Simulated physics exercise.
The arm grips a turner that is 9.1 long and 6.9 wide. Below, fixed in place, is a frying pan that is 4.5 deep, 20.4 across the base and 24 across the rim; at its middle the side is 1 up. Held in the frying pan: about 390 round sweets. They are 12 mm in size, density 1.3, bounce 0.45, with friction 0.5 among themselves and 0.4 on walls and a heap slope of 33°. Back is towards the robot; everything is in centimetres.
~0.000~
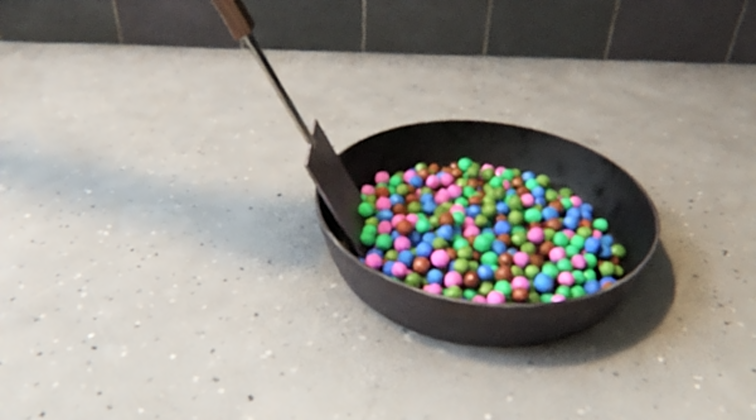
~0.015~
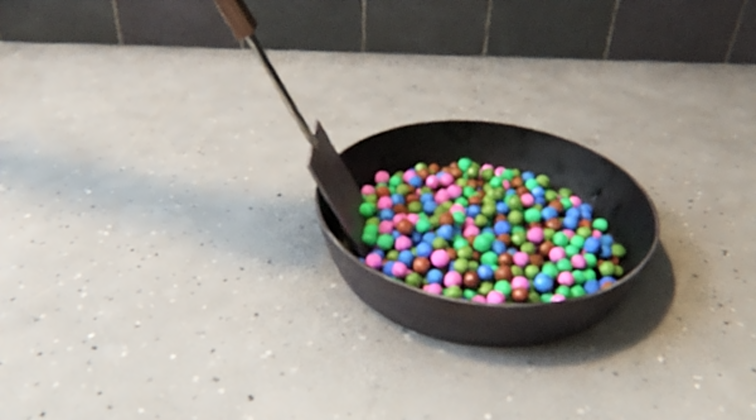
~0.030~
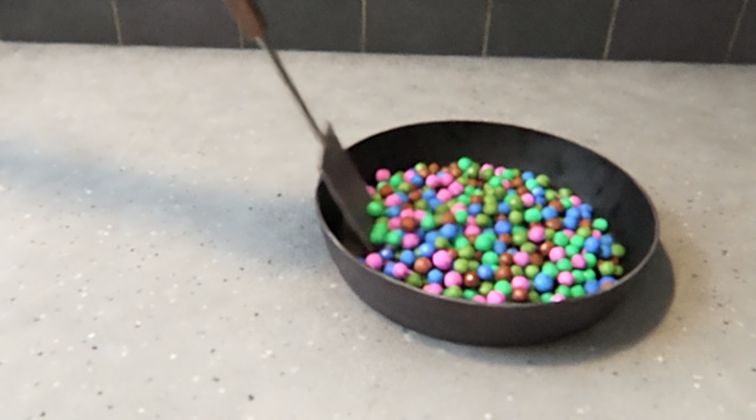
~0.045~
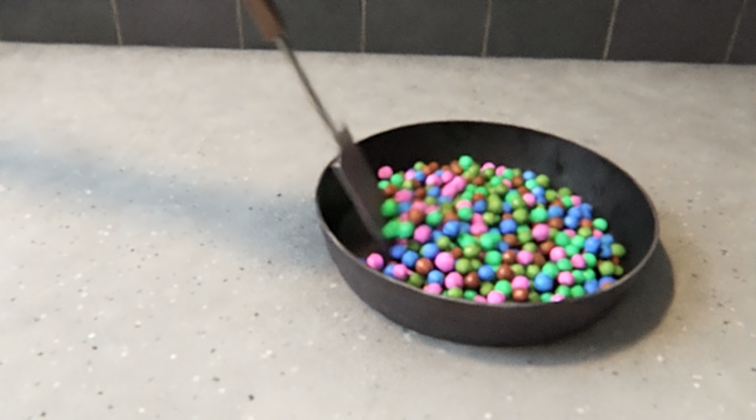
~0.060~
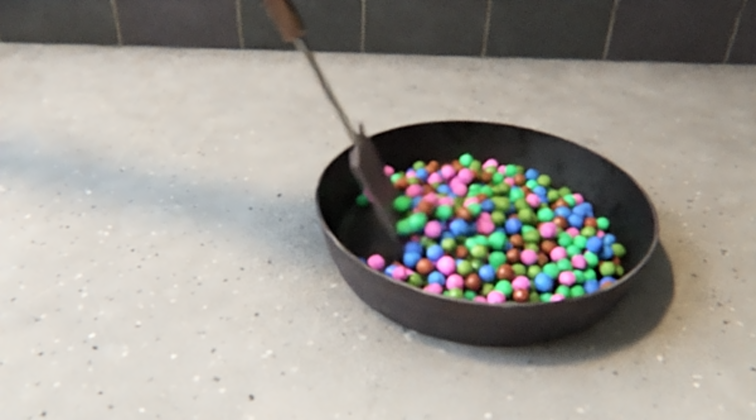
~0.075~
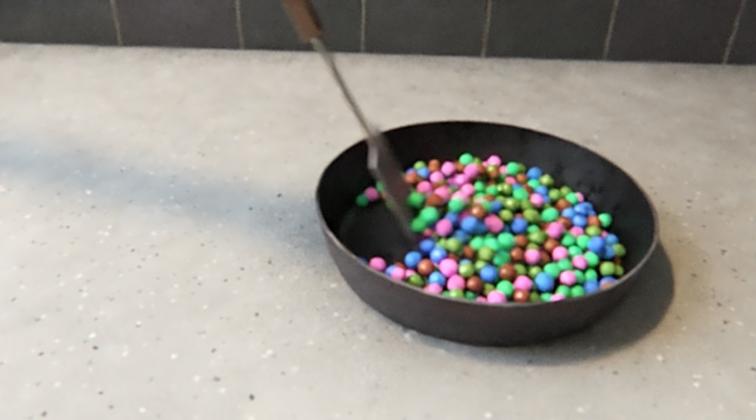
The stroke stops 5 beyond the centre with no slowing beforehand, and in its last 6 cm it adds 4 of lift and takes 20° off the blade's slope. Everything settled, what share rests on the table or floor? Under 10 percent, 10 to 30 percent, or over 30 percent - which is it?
It is under 10 percent.
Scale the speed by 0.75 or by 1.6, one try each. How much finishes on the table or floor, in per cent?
I'd say near 0 and then near 10 per cent.
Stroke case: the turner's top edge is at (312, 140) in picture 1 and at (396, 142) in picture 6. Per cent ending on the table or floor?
About 10 per cent.
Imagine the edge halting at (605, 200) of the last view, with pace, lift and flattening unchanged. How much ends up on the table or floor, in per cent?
About 15 per cent.
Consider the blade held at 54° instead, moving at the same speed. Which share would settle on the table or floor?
That would leave close to 5 per cent on the table or floor.
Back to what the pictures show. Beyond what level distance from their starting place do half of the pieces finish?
I'd put it at close to 2 centimetres.
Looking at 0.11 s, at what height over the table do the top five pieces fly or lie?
Around 5 cm above the table.
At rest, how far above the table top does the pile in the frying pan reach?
Close to 5.5 centimetres high.
After 0.11 s, sloping 62°, highest piece 6 above the table; 387 in the frying pan.
After 0.15 s, sloping 53°, highest piece 7 above the table; 387 in the frying pan.
After 0.37 s, sloping 43°, highest piece 5 above the table; 377 in the frying pan, 10 on the table or floor.
After 1.42 s, sloping 43°, highest piece 5 above the table; 377 in the frying pan, 10 on the table or floor.
At rest, 377 in the frying pan, 10 on the table or floor. That is 3 % on the table or floor.
